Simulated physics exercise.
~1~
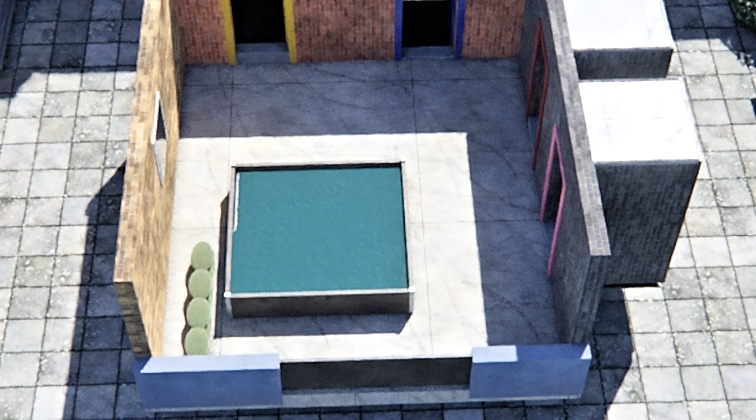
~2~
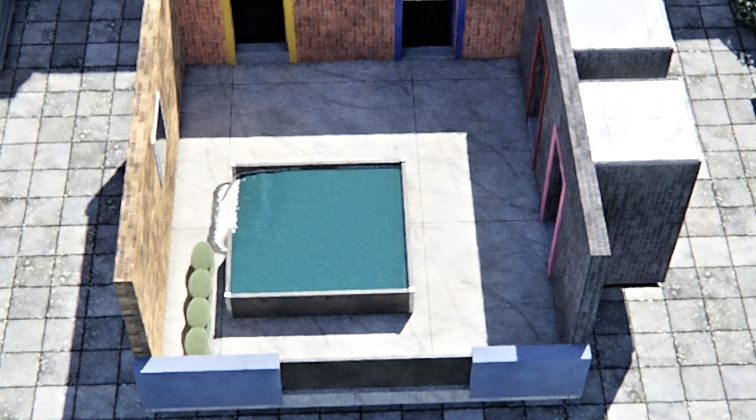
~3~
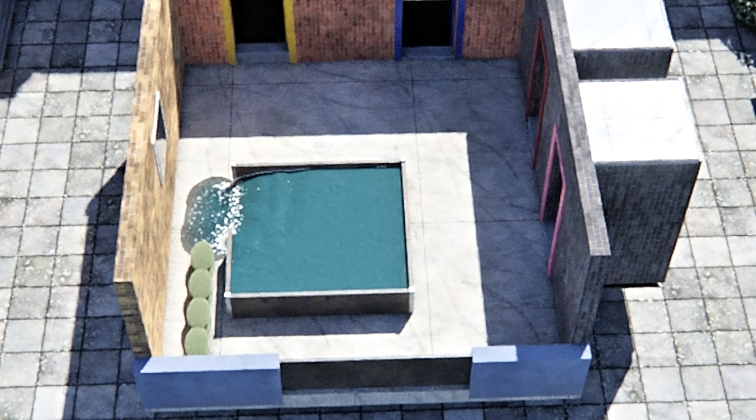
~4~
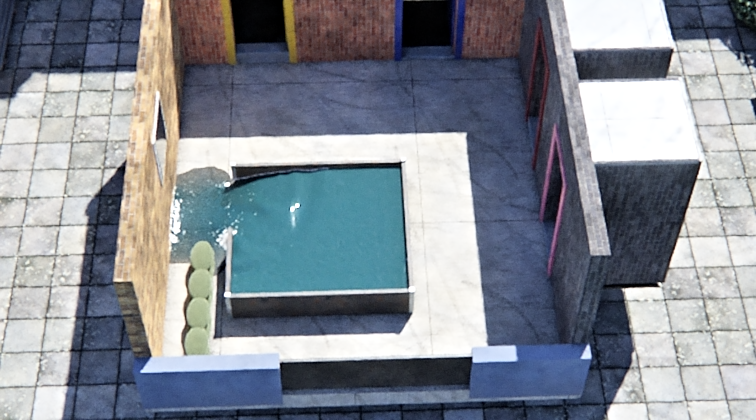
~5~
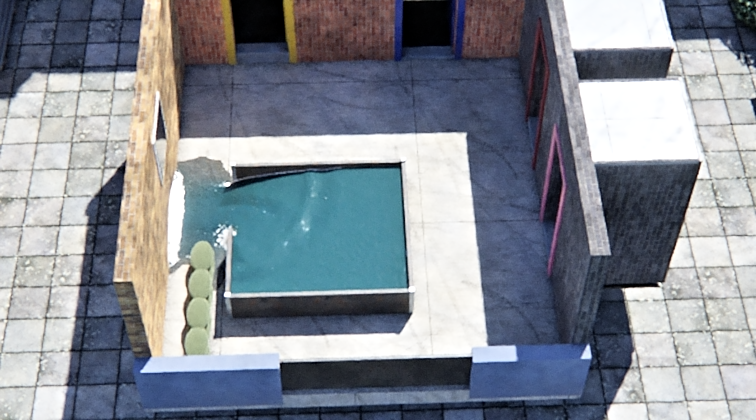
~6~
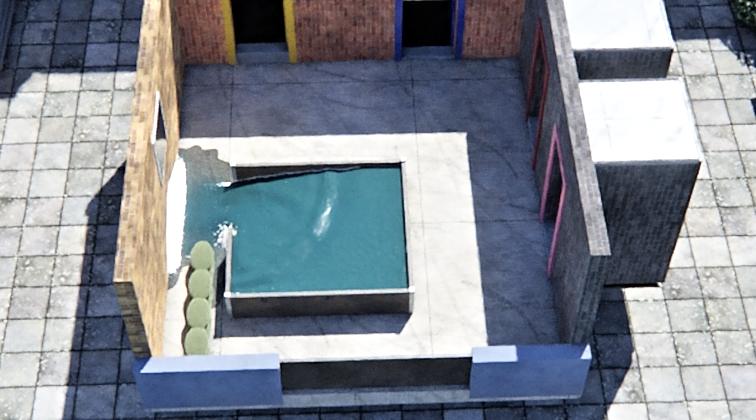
Water pours from the left side of the tank and spreads across the pale floor.
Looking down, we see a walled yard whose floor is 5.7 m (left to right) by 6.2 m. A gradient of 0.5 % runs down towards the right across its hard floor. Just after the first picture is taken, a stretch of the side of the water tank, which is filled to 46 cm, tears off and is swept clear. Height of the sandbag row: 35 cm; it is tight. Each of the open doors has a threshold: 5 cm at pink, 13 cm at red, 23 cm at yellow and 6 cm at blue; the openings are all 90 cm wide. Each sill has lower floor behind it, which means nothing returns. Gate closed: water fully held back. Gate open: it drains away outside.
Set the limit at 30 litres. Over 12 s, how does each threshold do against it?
At the end, pink door: More than stated; red door: Less than stated; yellow door: Less than stated; blue door: Less than stated.
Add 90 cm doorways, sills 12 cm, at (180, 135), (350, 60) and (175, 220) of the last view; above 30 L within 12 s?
First doorway falls short, second falls short, third gets there.
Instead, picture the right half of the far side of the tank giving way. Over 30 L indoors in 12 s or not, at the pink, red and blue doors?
Then pink does not exceed it, red does not exceed it, blue exceeds it.
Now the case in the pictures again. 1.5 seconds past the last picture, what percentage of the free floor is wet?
20 %.
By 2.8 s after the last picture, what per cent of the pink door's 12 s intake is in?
Fraction in by then: Around 0 per cent.
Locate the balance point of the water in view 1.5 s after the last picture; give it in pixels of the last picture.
Centre: Approx. (281, 230) px.
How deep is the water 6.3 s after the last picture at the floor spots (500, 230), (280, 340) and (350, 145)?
Around 8 cm, 3 cm and 2 cm.
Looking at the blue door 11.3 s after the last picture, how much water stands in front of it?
It's some 5.0 centimetres deep.
Then, 0.7 s after the last picture water covers 10 % of the floor and is deepest (37 cm) near (186, 219); pink door not reached, red door not reached, yellow door not reached, blue door not reached.
Then, 1.5 s after the last picture water covers 20 % of the floor and is deepest (37 cm) near (174, 219); pink door not reached, red door not reached, yellow door 12 cm at the sill, 0 L in, blue door not reached.
Then, 2.8 s after the last picture water covers 40 % of the floor and is deepest (39 cm) near (162, 372); pink door not reached, red door not reached, yellow door 19 cm at the sill, 0 L in, blue door 3 cm at the sill, 0 L in.
Then, 6.3 s after the last picture water covers 85 % of the floor and is deepest (21 cm) near (161, 384); pink door 10 cm at the sill, 2 L in, red door 10 cm at the sill, 0 L in, yellow door 12 cm at the sill, 0 L in, blue door 4 cm at the sill, 0 L in.
Then, 11.3 s after the last picture water covers 95 % of the floor and is deepest (13 cm) near (561, 372); pink door 11 cm at the sill, 95 L in, red door 9 cm at the sill, 0 L in, yellow door 8 cm at the sill, 0 L in, blue door 5 cm at the sill, 1 L in.
